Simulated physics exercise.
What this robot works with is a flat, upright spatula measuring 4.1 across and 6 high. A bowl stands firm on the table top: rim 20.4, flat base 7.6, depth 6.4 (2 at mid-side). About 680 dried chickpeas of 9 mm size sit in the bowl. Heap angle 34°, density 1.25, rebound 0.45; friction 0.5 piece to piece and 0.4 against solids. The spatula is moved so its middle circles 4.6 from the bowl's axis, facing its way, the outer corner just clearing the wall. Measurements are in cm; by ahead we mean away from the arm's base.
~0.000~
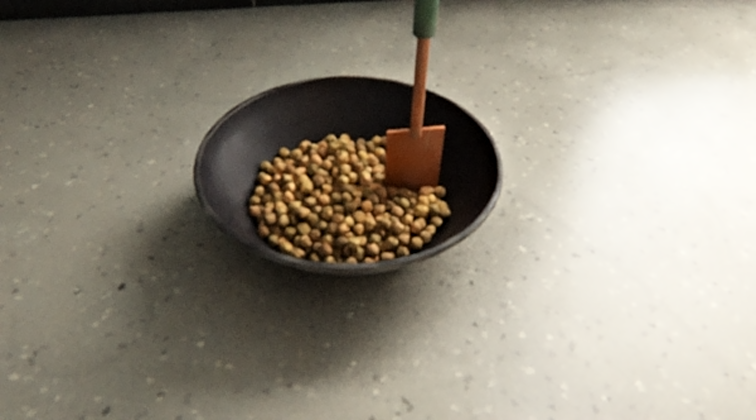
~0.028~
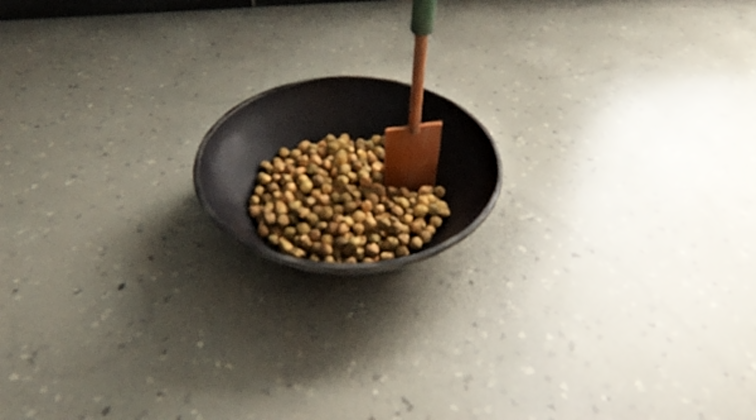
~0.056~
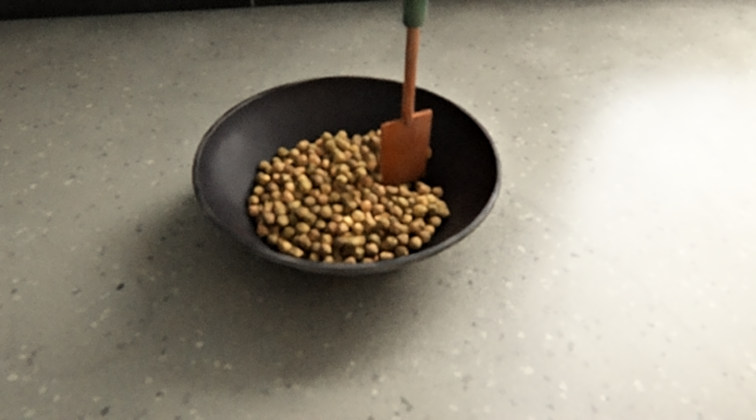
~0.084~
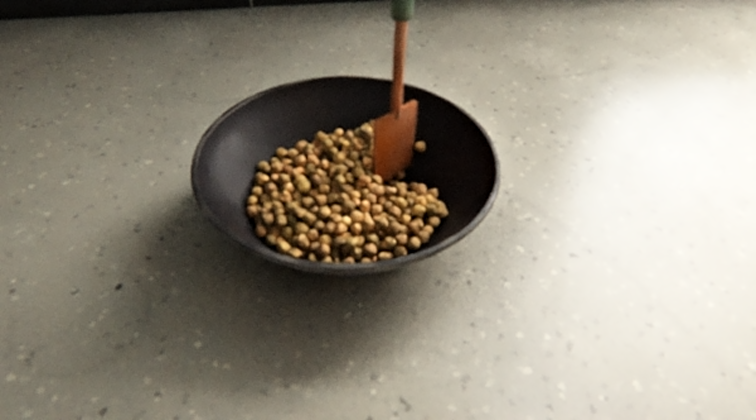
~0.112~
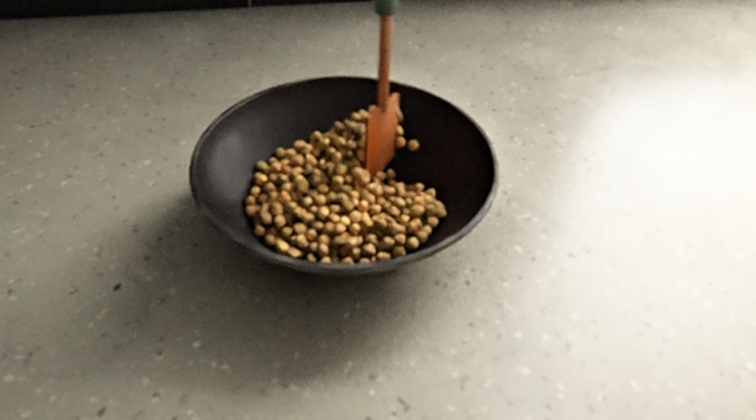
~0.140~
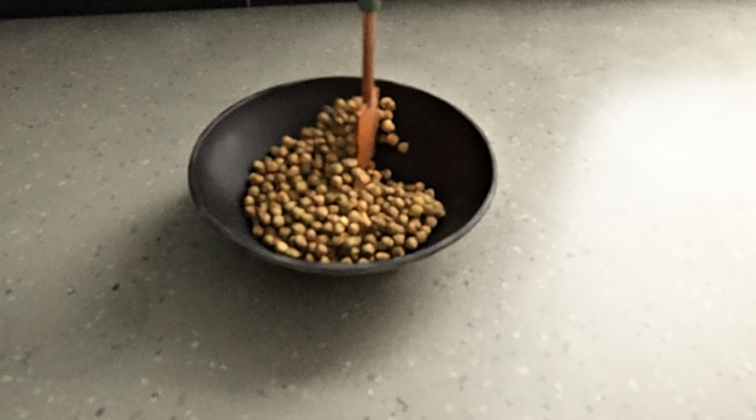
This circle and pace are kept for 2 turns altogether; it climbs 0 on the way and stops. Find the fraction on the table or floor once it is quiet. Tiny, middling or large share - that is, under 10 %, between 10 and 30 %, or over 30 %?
The share is tiny, under 10 %.
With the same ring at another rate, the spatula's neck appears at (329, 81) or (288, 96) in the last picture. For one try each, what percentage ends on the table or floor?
About 20 per cent, then about 45 per cent.
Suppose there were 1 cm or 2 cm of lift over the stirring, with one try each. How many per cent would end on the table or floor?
Near 0 in a hundred, then 0 in a hundred.
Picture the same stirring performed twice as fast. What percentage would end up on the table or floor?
Then roughly 35 %.
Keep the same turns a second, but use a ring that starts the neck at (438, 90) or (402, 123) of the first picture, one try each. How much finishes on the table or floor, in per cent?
Close to 0 and 0 in a hundred.
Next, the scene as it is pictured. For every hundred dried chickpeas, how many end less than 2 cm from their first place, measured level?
Around 20 in a hundred.
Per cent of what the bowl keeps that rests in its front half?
I'd put it near 45 per cent.
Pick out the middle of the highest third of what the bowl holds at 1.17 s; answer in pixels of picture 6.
It is centred roughly at (311, 233).
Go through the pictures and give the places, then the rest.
In the first frame, the spatula neck at (417, 111), 0° round; upper third of the load around (343, 190), from x 255 to 445, top at y 140; 683 in the bowl.
In the second frame, the spatula neck at (416, 107), 5° round; upper third of the load around (344, 190), from x 255 to 445, top at y 140.
In the third frame, the spatula neck at (408, 99), 18° round; upper third of the load around (347, 184), from x 255 to 445, top at y 135.
In the fourth frame, the spatula neck at (397, 92), 32° round; upper third of the load around (347, 181), from x 250 to 440, top at y 120.
In the fifth frame, the spatula neck at (383, 87), 46° round; upper third of the load around (344, 176), from x 250 to 440, top at y 110.
In the sixth frame, the spatula neck at (368, 83), 60° round; upper third of the load around (336, 167), from x 250 to 440, top at y 100; 683 in the bowl.
After 0.66 s, 320° round, highest piece 7 above the table; 673 in the bowl, 10 on the table or floor.
After 1.17 s, 220° round, highest piece 7 above the table; 666 in the bowl, 16 on the table or floor, 1 in flight or on the tool.
After 1.63 s, 0° round, highest piece 6 above the table; 658 in the bowl, 25 on the table or floor.
After 2.33 s, 0° round, highest piece 6 above the table; 658 in the bowl, 25 on the table or floor.
In the end, 658 in the bowl, 25 on the table or floor. That is 4 % on the table or floor.
